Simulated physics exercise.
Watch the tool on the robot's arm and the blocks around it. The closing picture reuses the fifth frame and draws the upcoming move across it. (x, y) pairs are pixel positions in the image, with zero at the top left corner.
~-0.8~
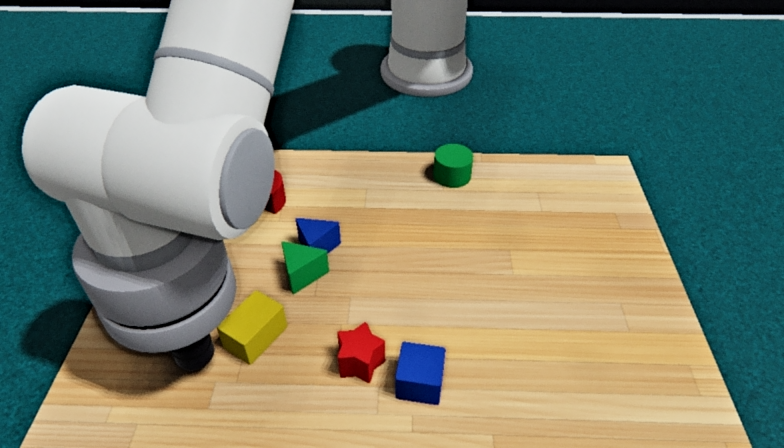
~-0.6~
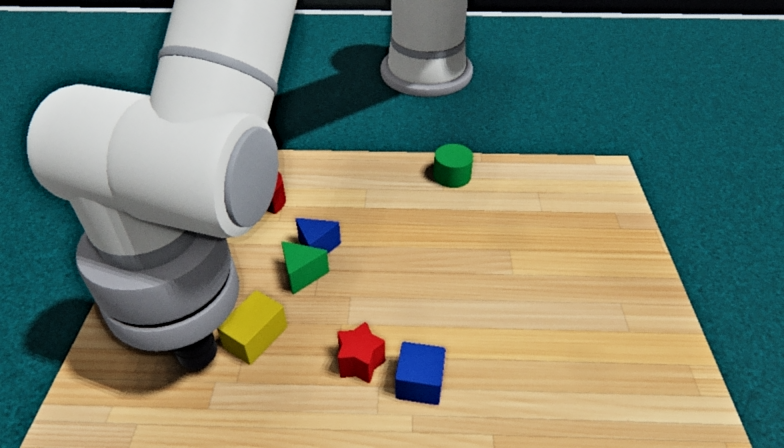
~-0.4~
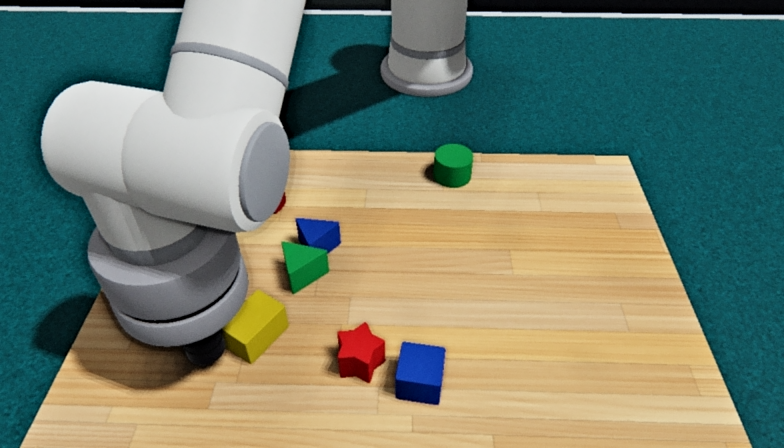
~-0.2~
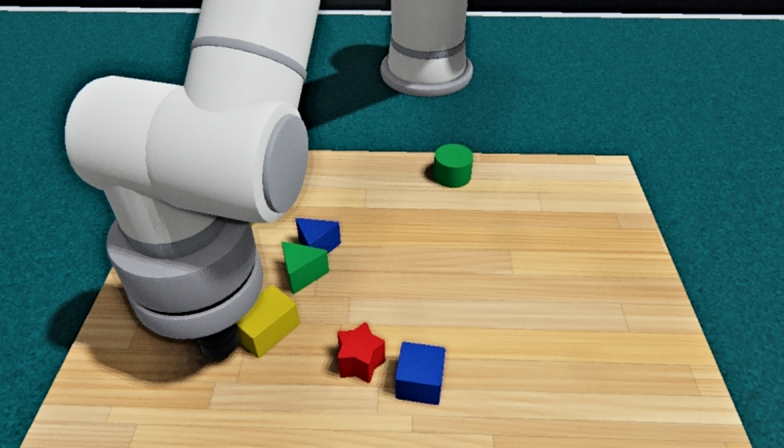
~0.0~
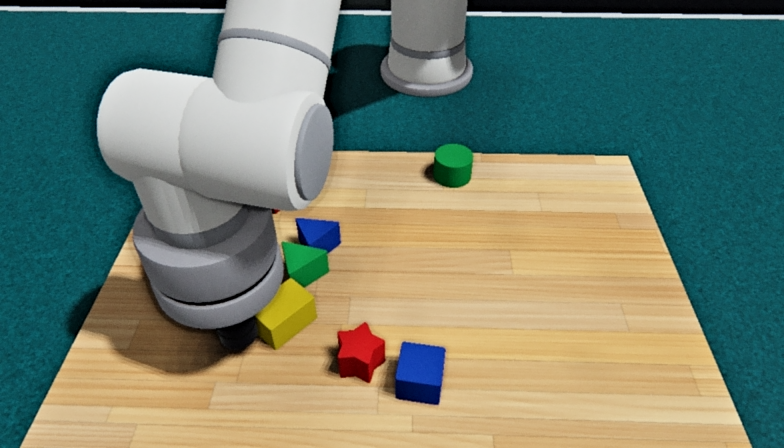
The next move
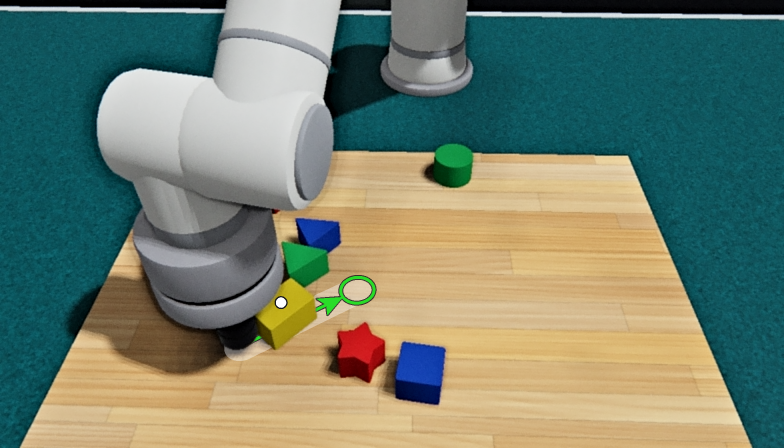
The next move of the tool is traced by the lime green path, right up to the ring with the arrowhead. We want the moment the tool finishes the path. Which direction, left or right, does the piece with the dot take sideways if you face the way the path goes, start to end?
It moves right.
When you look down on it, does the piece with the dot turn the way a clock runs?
Yes, I think so.
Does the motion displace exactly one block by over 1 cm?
That would be a yes.
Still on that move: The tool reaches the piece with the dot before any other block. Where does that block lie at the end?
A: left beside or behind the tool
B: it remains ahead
I choose B.
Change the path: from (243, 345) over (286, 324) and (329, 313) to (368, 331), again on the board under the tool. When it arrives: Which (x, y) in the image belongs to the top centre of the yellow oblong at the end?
Expect it around (374, 271).
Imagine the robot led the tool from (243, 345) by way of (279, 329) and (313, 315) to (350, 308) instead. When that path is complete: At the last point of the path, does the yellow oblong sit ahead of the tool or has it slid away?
Still in front.
Drawn move, from (243, 345) directly to (357, 290); the dot is on the yellow oblong.
On the path given first. One third of the way, tool at (281, 316); yellow oblong at (322, 286).
Two thirds of the way, tool at (320, 297); yellow oblong at (361, 272), turned 15° clockwise.
At the end, tool at (357, 280); yellow oblong at (398, 260), turned 30° clockwise; green triangular block still.
